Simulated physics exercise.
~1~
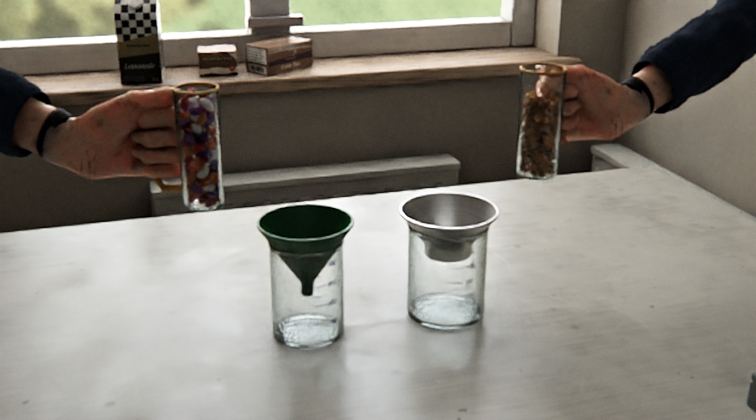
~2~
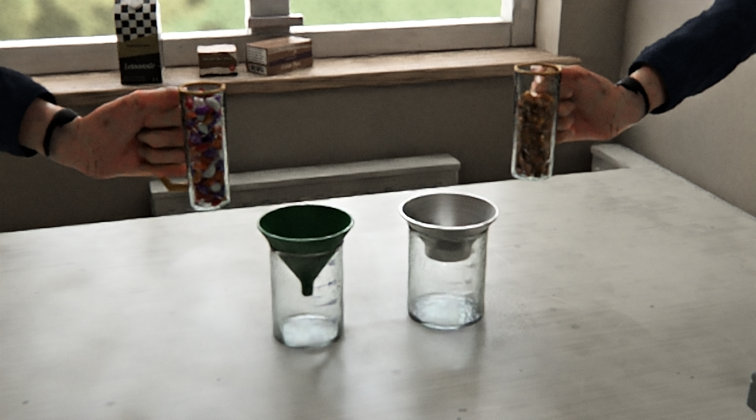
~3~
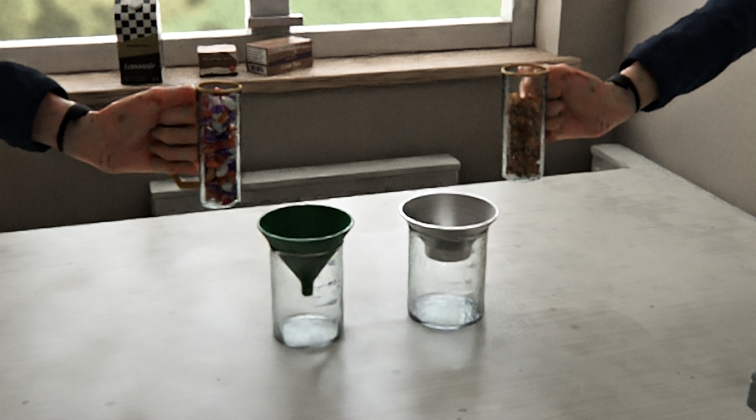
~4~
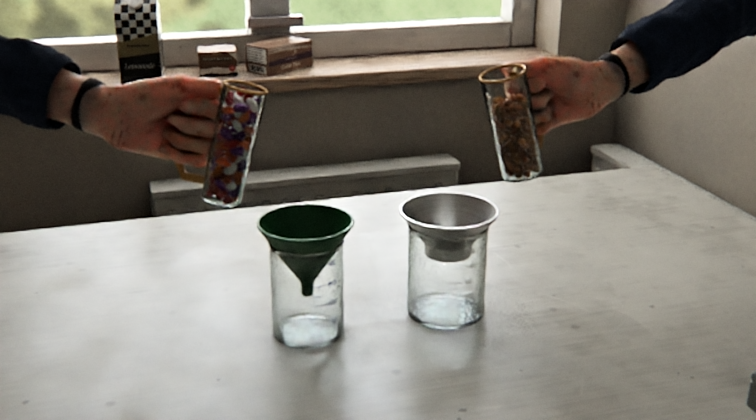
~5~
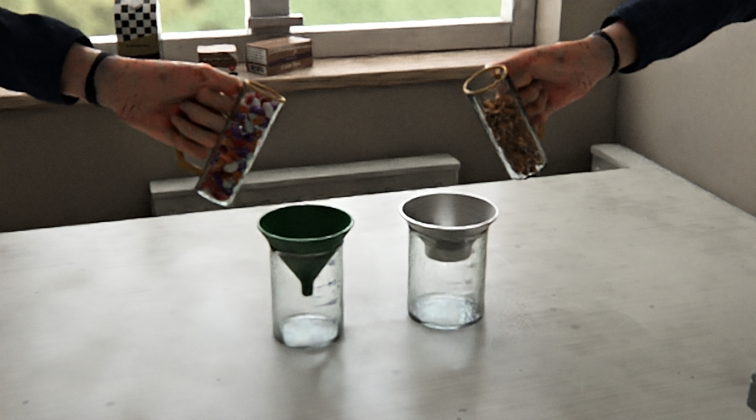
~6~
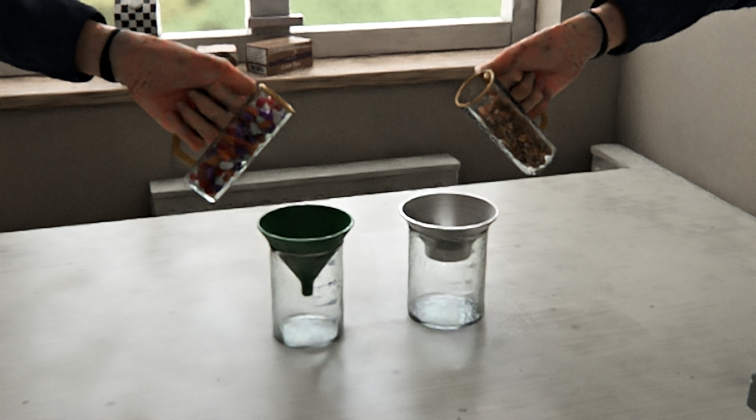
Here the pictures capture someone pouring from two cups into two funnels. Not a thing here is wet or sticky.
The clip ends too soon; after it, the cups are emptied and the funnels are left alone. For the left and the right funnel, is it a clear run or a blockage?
In order: Left: I expect a stoppage; right: I expect a smooth flow.
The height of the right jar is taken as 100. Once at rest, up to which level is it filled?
I'd say some 25 %.
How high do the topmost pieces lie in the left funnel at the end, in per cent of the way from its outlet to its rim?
It reaches about 95 percent of the way up.
Then, 0.25 s on from there, left, the whole lot still in the cup; right, the whole lot still in the cup.
Then, 0.57 s on from there, left, the whole lot still in the cup; right, the whole lot still in the cup.
Then, 0.91 s on from there, left, all but a few still in the cup, a little in or over the funnel; right, all but a few still in the cup, a little in or over the funnel, only a few down in the jar.
In the end, left, all but a few stuck in the funnel, only a few down in the jar; right, the whole lot down in the jar.
